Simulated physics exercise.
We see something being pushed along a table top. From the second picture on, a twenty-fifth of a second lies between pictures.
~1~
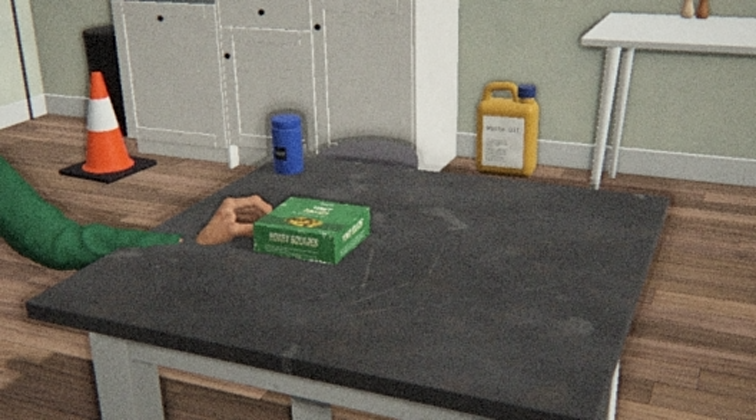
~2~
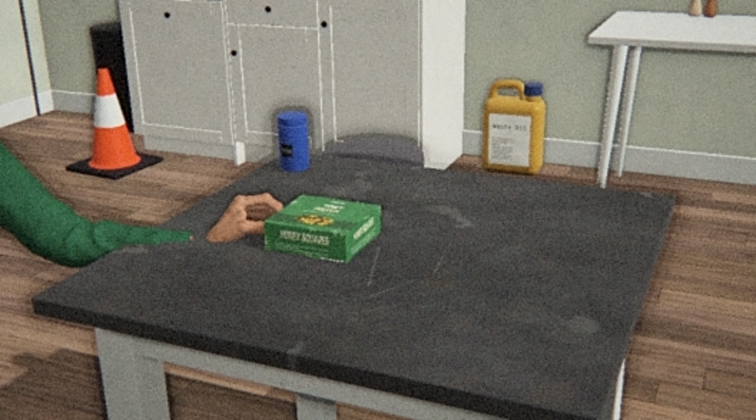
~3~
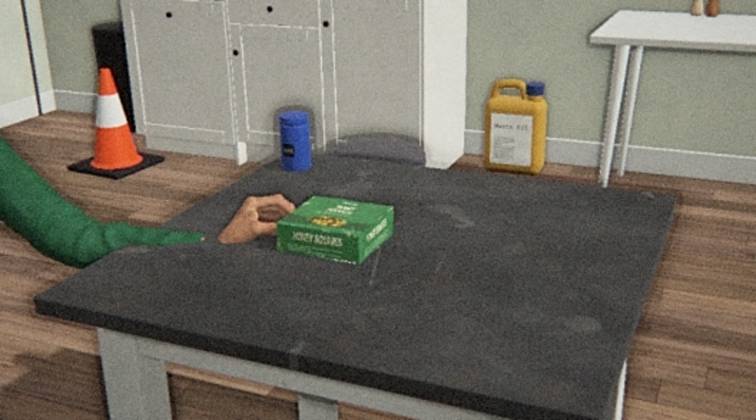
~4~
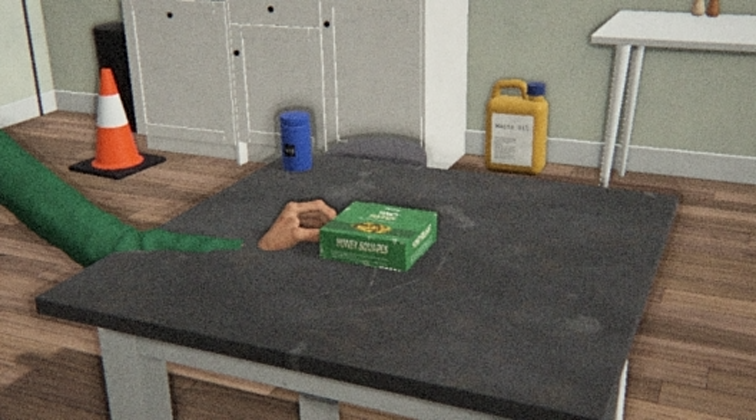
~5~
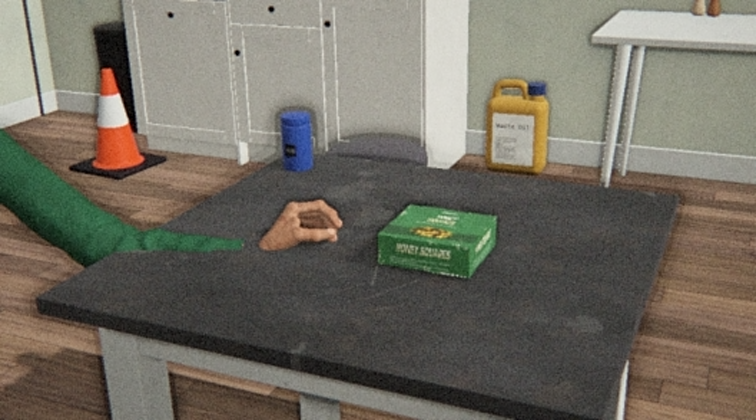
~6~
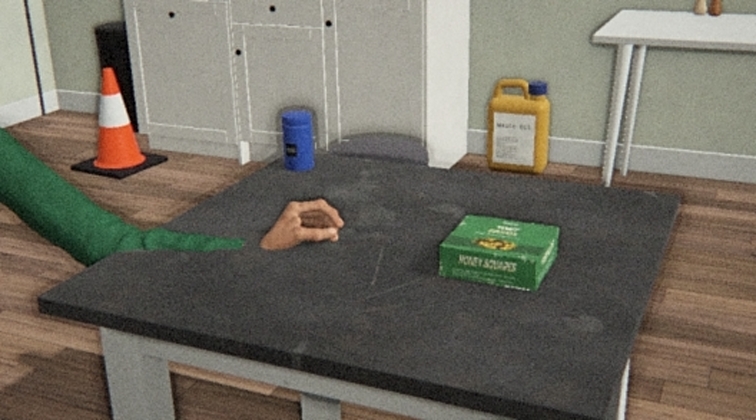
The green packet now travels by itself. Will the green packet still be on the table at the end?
The green packet falls off the table.
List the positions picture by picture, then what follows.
Under the hand; green packet (313, 229), in the first picture.
Under the hand; green packet (324, 227), in the second picture.
Under the hand; green packet (336, 228), in the third picture.
Green packet (379, 235), in the fourth picture.
Green packet (438, 239) shifted about its own width, in the fifth picture.
Green packet (500, 251) shifted about its own width, in the sixth picture.
Then, 0.20 s on from there, green packet now off the table.
Then, 0.30 s on from there, things are still on the move.
Then, 0.50 s on from there, as before.
In the end, off the table, green packet.
